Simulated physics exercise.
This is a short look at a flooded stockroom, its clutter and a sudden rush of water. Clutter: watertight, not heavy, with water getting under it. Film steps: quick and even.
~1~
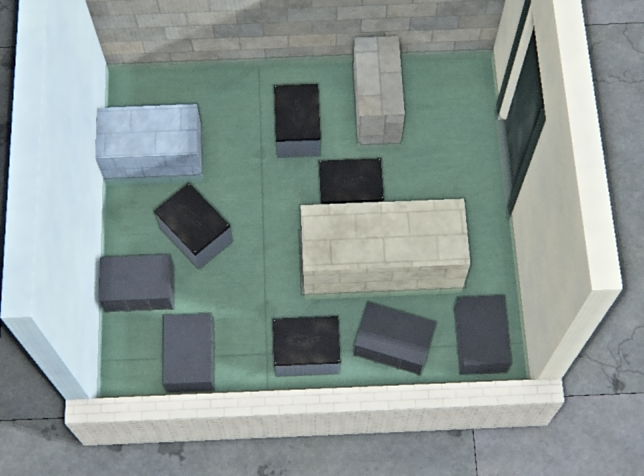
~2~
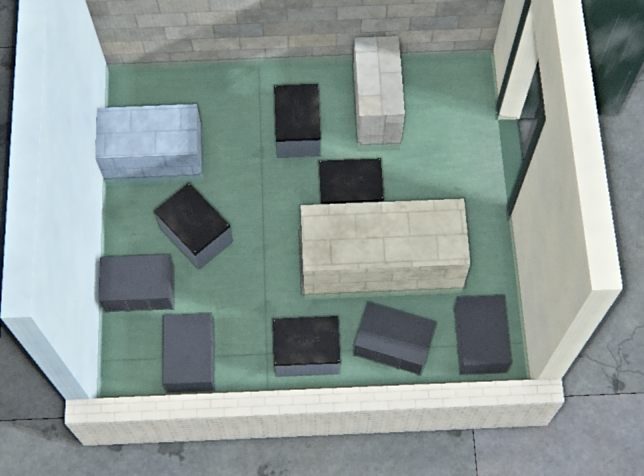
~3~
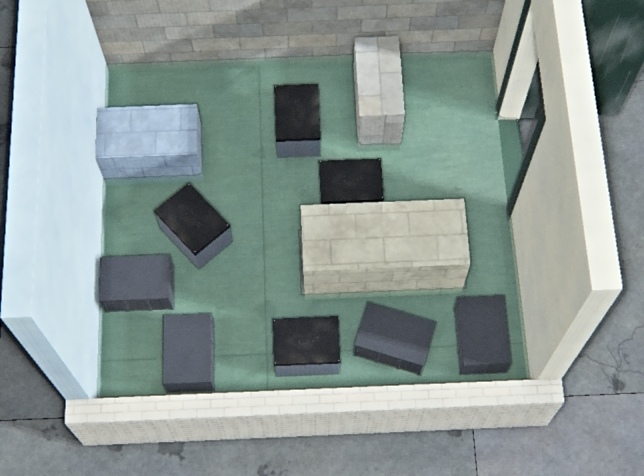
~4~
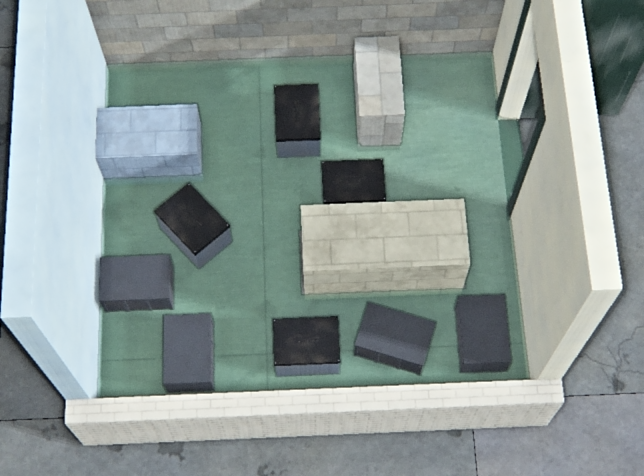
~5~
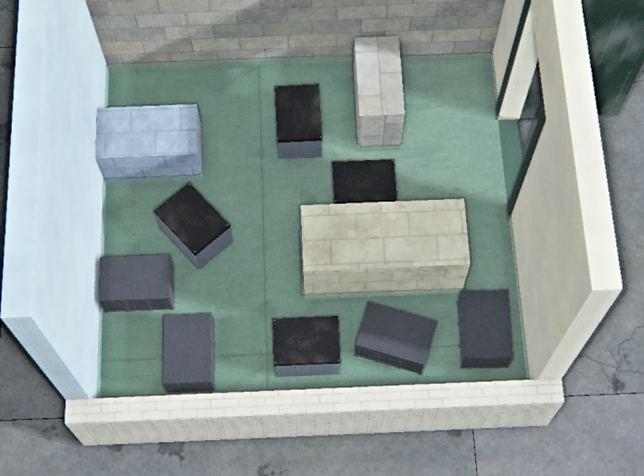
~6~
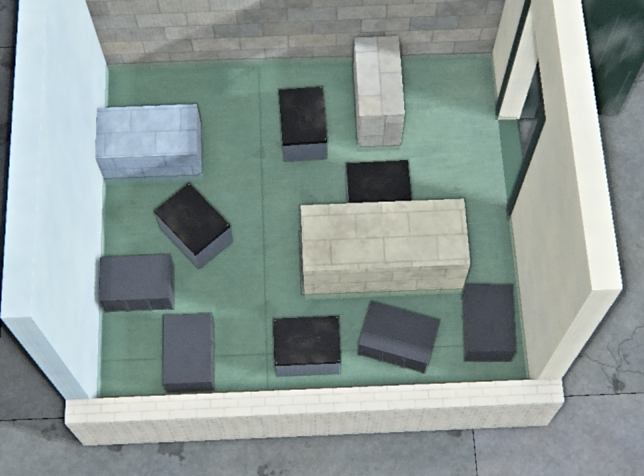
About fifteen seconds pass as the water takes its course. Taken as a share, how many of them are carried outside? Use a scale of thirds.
On that scale, between one and two thirds.
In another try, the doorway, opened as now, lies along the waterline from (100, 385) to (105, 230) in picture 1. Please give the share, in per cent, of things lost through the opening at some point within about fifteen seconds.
I'd say around 100 percent.
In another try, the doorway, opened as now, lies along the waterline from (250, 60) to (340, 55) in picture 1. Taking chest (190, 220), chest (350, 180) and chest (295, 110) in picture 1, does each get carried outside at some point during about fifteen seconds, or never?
Item one: Leaves; item two: Leaves; item three: Leaves.
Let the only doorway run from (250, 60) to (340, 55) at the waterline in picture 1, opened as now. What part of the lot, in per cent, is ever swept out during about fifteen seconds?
40 per cent.
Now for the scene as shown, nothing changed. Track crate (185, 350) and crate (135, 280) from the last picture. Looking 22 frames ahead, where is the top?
Around (224, 330) for the first and around (167, 251) for the second.
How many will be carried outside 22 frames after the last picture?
I count 3.
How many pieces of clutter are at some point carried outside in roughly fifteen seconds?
Total: 4.
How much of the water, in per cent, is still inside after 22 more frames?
About 60 percent.
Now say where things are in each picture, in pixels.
In the first frame, a chest at (351, 180), afloat; a crate at (484, 330), afloat; 0 of 8 have shifted.
In the second frame, a chest at (351, 180), afloat; a crate at (484, 330), afloat; 0 of 8 have shifted.
In the third frame, a chest at (351, 180), afloat; a crate at (484, 330) floats; 0 of 8 have shifted.
In the fourth frame, a chest at (353, 180), afloat; a crate at (485, 329), afloat; 0 of 8 have shifted.
In the fifth frame, a chest at (364, 181) floats, close to its start; a crate at (487, 324) floats, close to its start; 2 of 8 have shifted.
In the sixth frame, a chest at (379, 182) floats, close to its start; a crate at (490, 318), afloat, close to its start; 3 of 8 have shifted.
A moment on, 0 of 8 are out; 8 afloat.
Next, 2 of 8 are out; 6 afloat.
Later, 3 of 8 are out; 5 afloat.
In the end, 4 of 8 are out; 4 afloat.
